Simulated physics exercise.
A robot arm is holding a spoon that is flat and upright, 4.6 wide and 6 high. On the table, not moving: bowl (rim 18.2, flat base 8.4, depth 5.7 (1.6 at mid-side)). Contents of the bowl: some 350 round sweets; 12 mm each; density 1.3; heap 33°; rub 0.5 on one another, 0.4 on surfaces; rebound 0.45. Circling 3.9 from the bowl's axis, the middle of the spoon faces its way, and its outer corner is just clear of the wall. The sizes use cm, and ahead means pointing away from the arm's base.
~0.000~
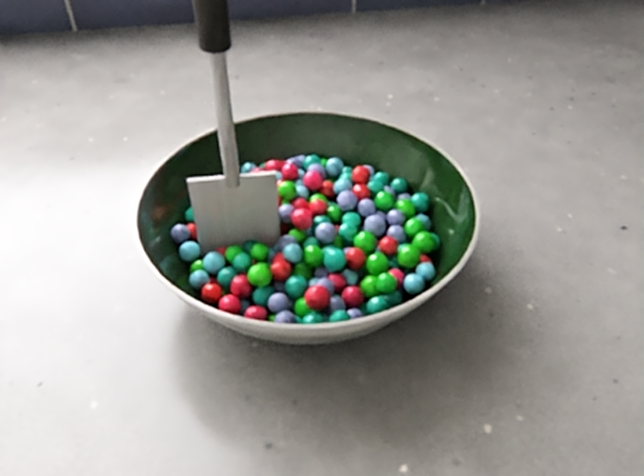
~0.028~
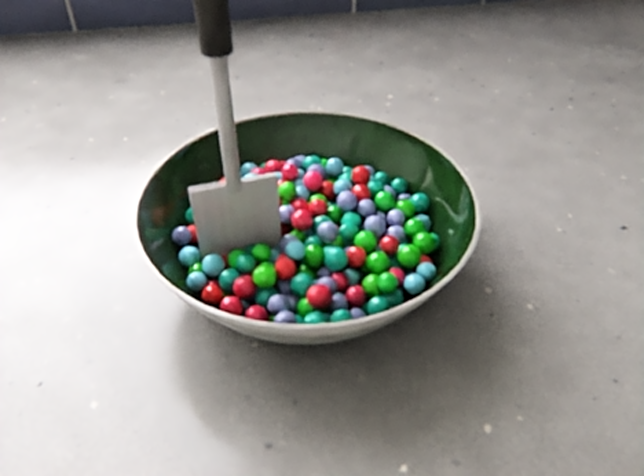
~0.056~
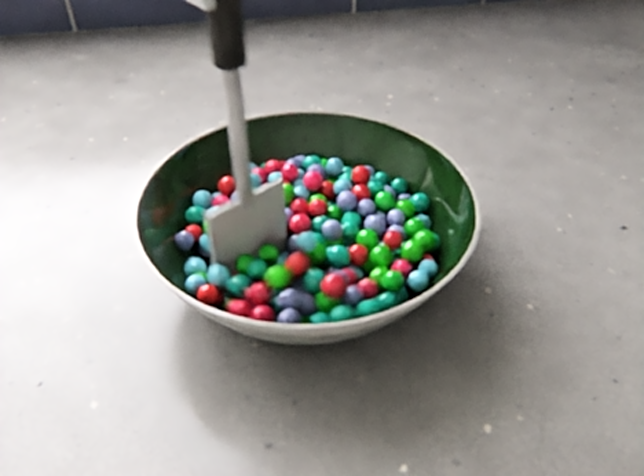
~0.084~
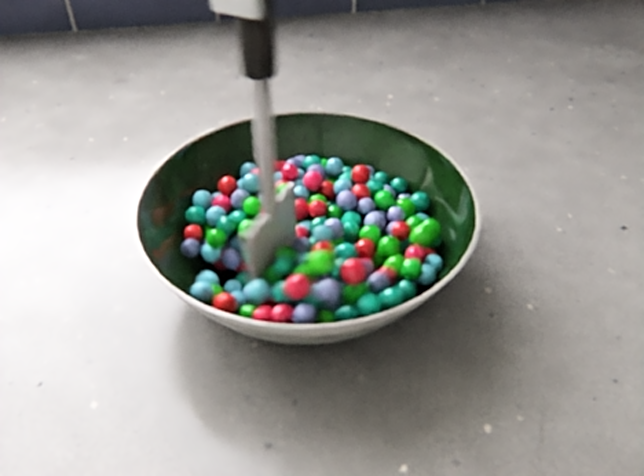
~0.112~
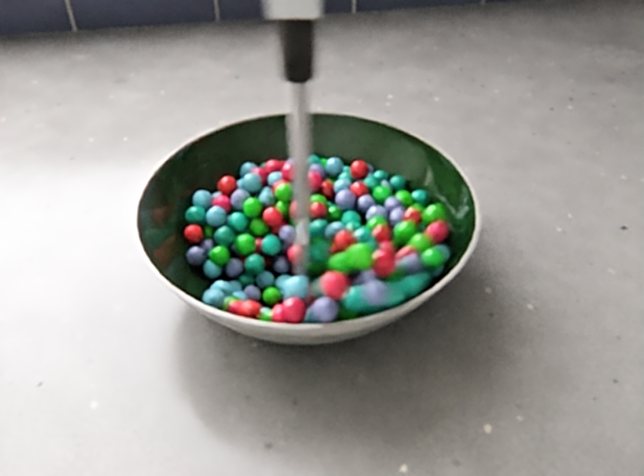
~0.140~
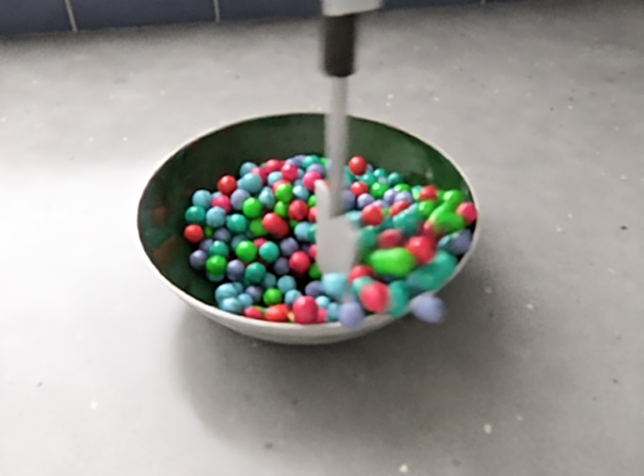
A flat-bladed tool on a dark-handled shaft dips into a green-lined bowl of colourful round sweets, barely turning at first. It then sweeps along the near side from left to right, turning edge-on as it pushes sweets into a heap at the right rim, where a few bulge over the edge.
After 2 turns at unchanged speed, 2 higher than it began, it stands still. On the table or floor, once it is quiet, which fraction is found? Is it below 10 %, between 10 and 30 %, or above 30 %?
Above 30 %.
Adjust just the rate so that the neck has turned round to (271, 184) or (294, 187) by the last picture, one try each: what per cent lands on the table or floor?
Near 20 per cent for the first, near 25 per cent for the second.
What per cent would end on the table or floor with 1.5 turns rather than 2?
Roughly 40 percent would end up there.
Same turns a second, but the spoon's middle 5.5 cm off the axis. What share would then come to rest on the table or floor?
It would be near 10 per cent.
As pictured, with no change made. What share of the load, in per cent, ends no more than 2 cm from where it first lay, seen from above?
Around 10 in a hundred.
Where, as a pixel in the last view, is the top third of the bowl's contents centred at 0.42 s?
Roughly at (197, 212).
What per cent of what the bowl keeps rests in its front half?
About 50 %.
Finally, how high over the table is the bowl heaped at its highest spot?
The peak stands near 5.0 centimetres up.
After 0.42 s, 343° round, highest piece 9 above the table; 242 in the bowl, 76 on the table or floor, 31 in flight or on the tool.
After 0.69 s, 223° round, highest piece 7 above the table; 200 in the bowl, 144 on the table or floor, 5 in flight or on the tool.
After 1.03 s, 0° round, highest piece 5 above the table; 197 in the bowl, 152 on the table or floor.
After 1.73 s, 0° round, highest piece 5 above the table; 197 in the bowl, 152 on the table or floor.
At rest, 197 in the bowl, 152 on the table or floor. That is 44 % on the table or floor.
